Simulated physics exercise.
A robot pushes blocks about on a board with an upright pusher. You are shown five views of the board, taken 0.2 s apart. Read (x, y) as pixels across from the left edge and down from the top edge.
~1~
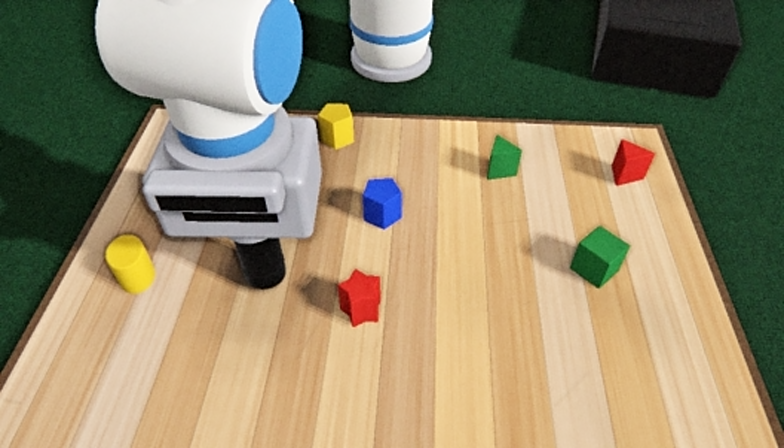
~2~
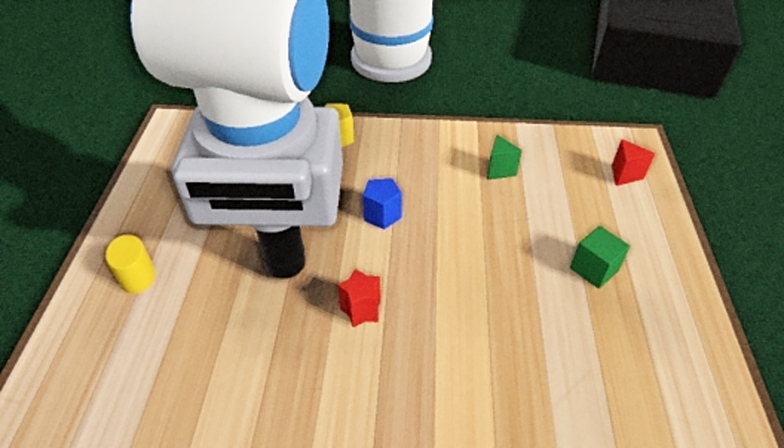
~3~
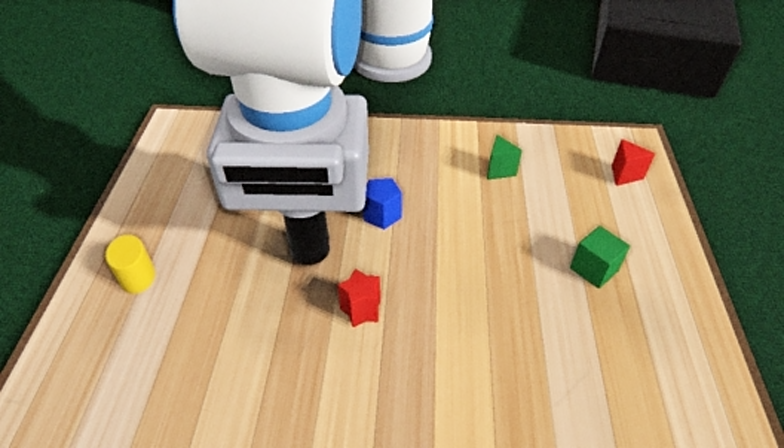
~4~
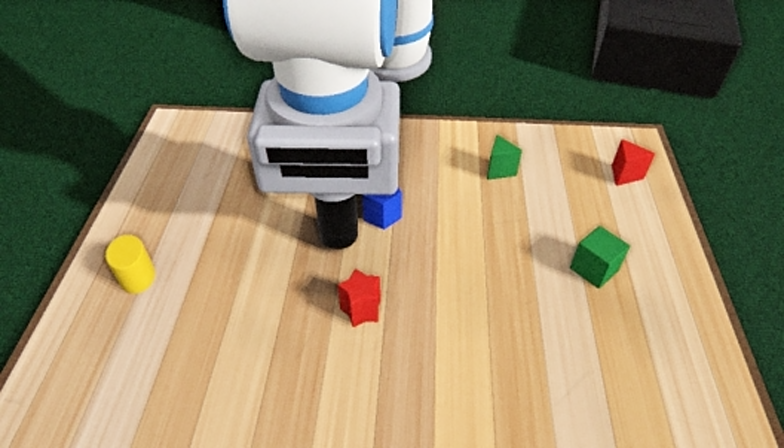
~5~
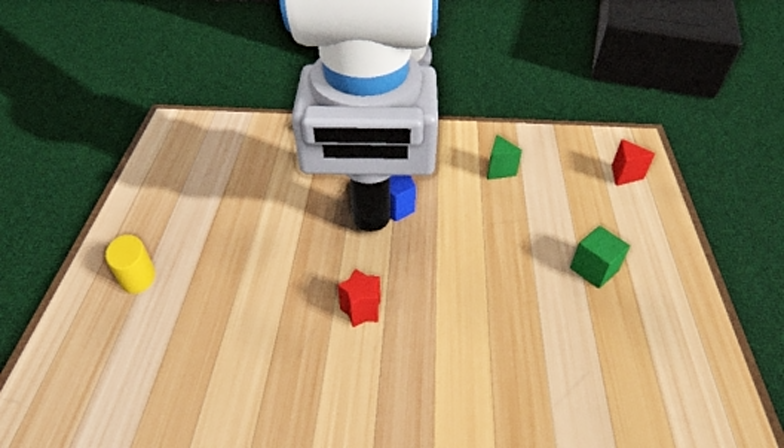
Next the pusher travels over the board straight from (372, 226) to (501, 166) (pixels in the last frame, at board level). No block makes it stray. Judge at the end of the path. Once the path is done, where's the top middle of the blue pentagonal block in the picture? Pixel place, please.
My estimate: (481, 124).
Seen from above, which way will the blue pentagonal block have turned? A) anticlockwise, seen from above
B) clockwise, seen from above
The one that fits is A, anticlockwise, seen from above.
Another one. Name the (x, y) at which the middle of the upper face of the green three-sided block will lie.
In the picture, that point is around (532, 136).
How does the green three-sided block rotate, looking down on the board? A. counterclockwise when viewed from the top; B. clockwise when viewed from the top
(A)
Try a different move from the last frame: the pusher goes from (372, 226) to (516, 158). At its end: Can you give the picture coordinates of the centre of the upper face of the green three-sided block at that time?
Put as a pixel place, it's (548, 129).
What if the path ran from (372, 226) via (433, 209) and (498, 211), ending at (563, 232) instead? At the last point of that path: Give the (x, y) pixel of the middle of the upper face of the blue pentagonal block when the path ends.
(440, 158)
On the path given first. One third of the way, pusher (418, 197); blue pentagonal block (438, 159), turned 15° anticlockwise.
Two thirds of the way, pusher (461, 177); blue pentagonal block (472, 136), turned 30° anticlockwise.
At the end, pusher (502, 159); blue pentagonal block (481, 124), turned 65° anticlockwise; green three-sided block (532, 136), turned 25° anticlockwise.
